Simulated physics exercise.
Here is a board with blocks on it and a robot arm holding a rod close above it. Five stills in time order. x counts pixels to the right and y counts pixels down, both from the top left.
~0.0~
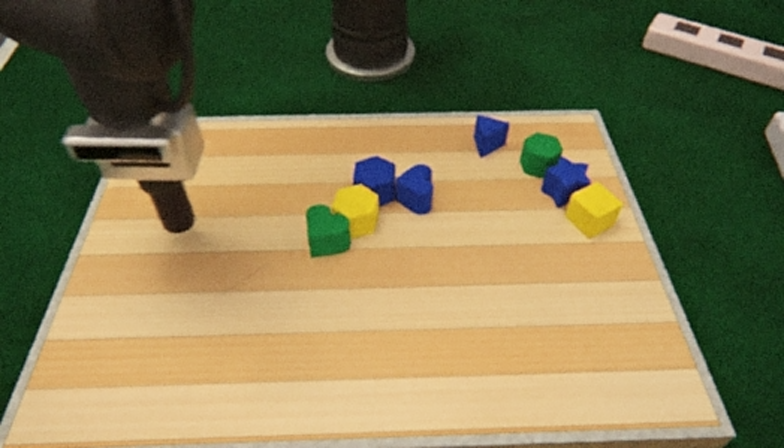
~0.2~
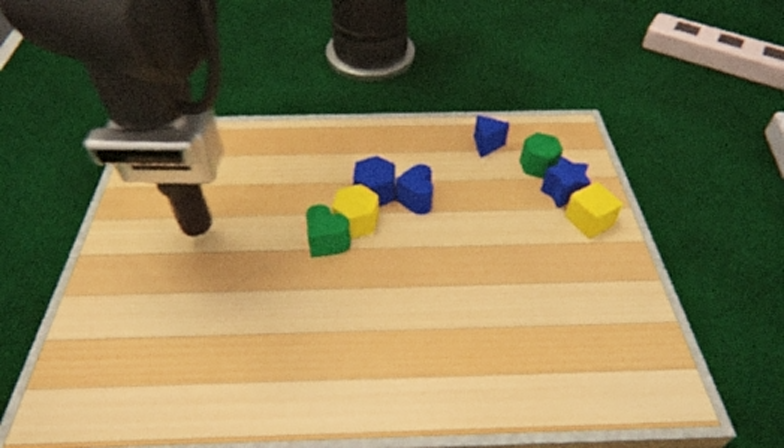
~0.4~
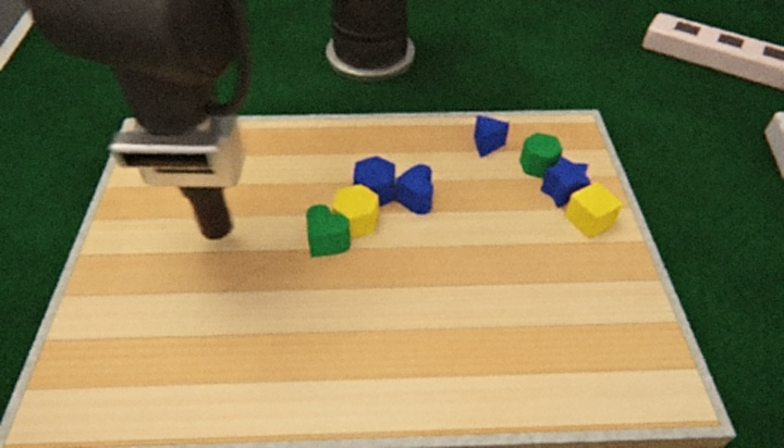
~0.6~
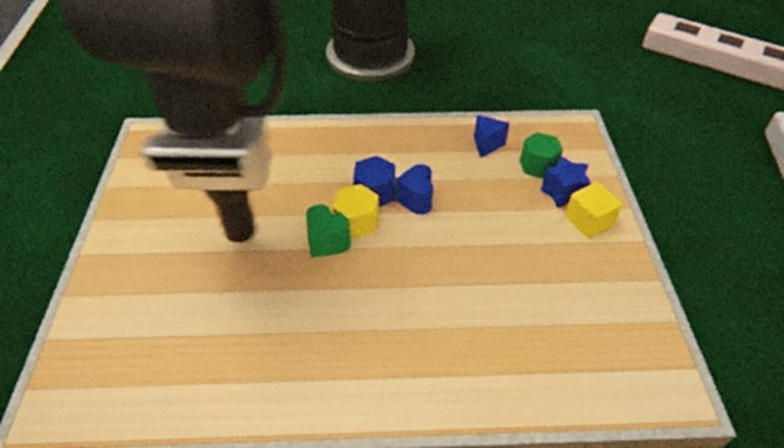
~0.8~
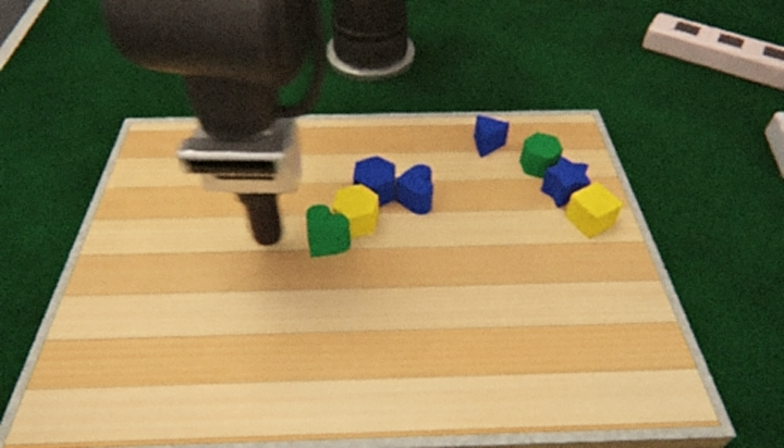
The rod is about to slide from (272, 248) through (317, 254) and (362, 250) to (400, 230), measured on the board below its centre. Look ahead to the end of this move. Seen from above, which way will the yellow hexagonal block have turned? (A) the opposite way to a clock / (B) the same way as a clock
The correct letter is A.
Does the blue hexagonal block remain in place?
Answer: No.
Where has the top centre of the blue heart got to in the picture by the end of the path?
By then it is at (442, 153).
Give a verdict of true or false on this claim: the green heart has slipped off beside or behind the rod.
False
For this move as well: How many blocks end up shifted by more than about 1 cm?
The push moves three or more blocks more than 1 cm.
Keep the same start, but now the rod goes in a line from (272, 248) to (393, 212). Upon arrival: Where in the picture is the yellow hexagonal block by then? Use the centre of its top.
Its top centre lands on (429, 197).
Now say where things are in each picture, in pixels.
The first frame shows lower end of the rod (180, 223), tops of blocks, green heart (324, 221), yellow hexagonal block (355, 200), blue hexagonal block (374, 170), blue heart (417, 178).
The second frame shows rod (197, 226), blocks as before.
The third frame shows rod (217, 229), blocks as before.
The fourth frame shows rod (241, 232), blocks as before.
The fifth frame shows rod (268, 234), green heart (324, 221), yellow hexagonal block (355, 200), blue hexagonal block (374, 170), blue heart (417, 178).
The first path, step by step. One third of the way, rod (315, 240); green heart (347, 223), turned 15° anticlockwise; yellow hexagonal block (366, 198), turned 25° anticlockwise; blue hexagonal block (376, 168).
Two thirds of the way, rod (363, 236); green heart (393, 214), turned 40° anticlockwise; yellow hexagonal block (394, 187), turned 50° anticlockwise; blue hexagonal block (380, 159), turned 40° anticlockwise; blue heart (425, 173), turned 15° clockwise.
At the end, rod (400, 216); green heart (432, 200), turned 20° anticlockwise; yellow hexagonal block (416, 172), turned 105° anticlockwise; blue hexagonal block (381, 154), turned 60° anticlockwise; blue heart (442, 153), turned 25° clockwise.
